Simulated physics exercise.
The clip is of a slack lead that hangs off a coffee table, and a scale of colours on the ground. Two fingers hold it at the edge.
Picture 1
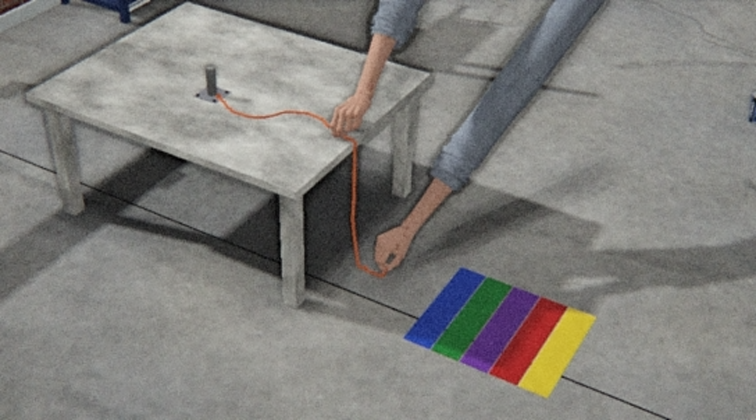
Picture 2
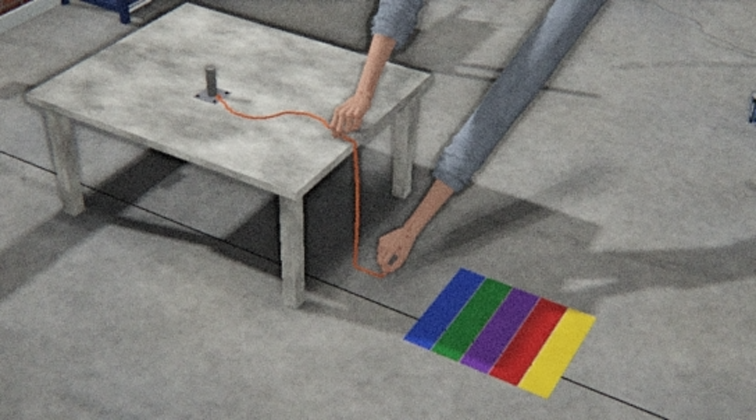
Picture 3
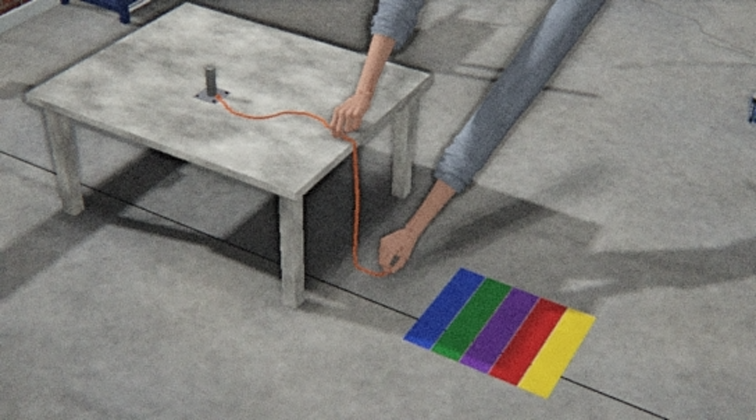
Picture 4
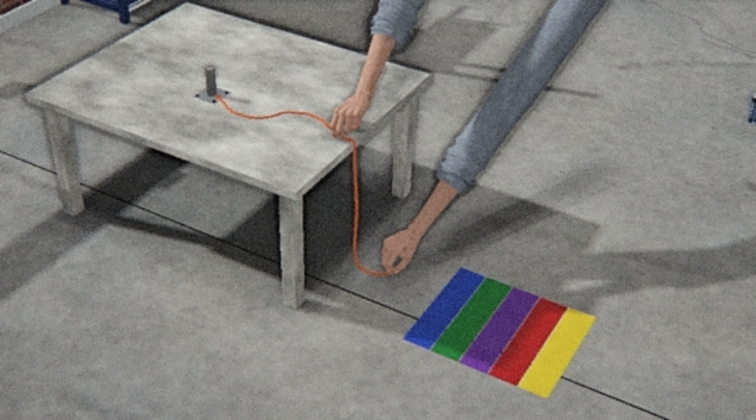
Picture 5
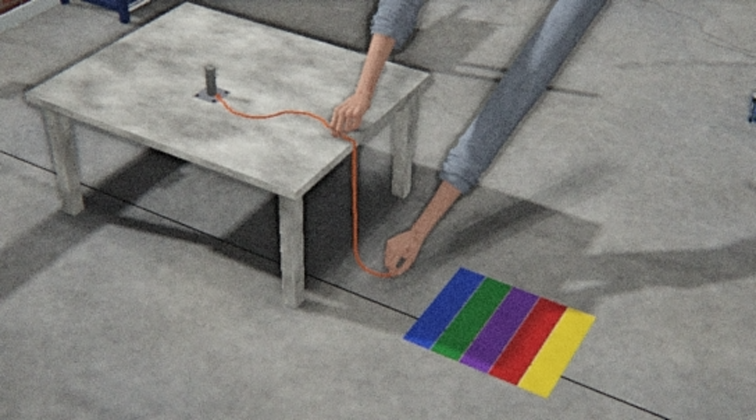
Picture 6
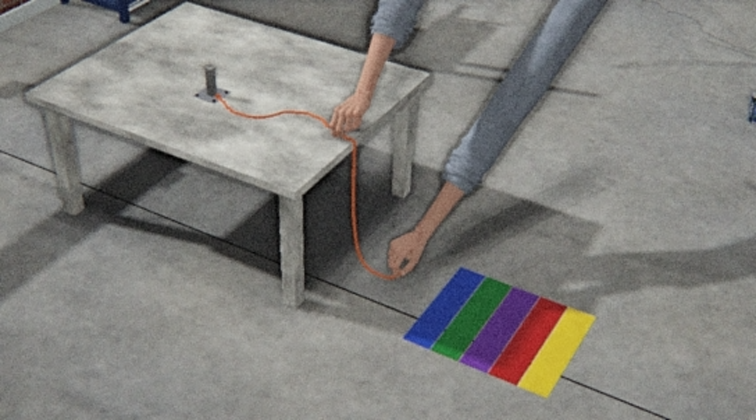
On a low grey table, one hand pinned an orange cord at the edge while another held its hanging end near the floor, inching it slightly right toward a mat of coloured stripes.
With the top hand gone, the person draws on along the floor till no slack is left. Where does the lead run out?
Over purple.
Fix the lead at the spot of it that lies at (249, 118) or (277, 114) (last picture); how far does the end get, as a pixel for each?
Near (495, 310) and (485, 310).
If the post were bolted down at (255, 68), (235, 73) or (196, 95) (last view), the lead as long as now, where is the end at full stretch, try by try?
Try by try, around (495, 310), (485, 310) and (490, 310).
Early on, end near (452, 294); over blue.
Midway, end near (485, 307); over green.
At the end of the slack, end near (505, 315); over purple. The end stops over the purple strip.
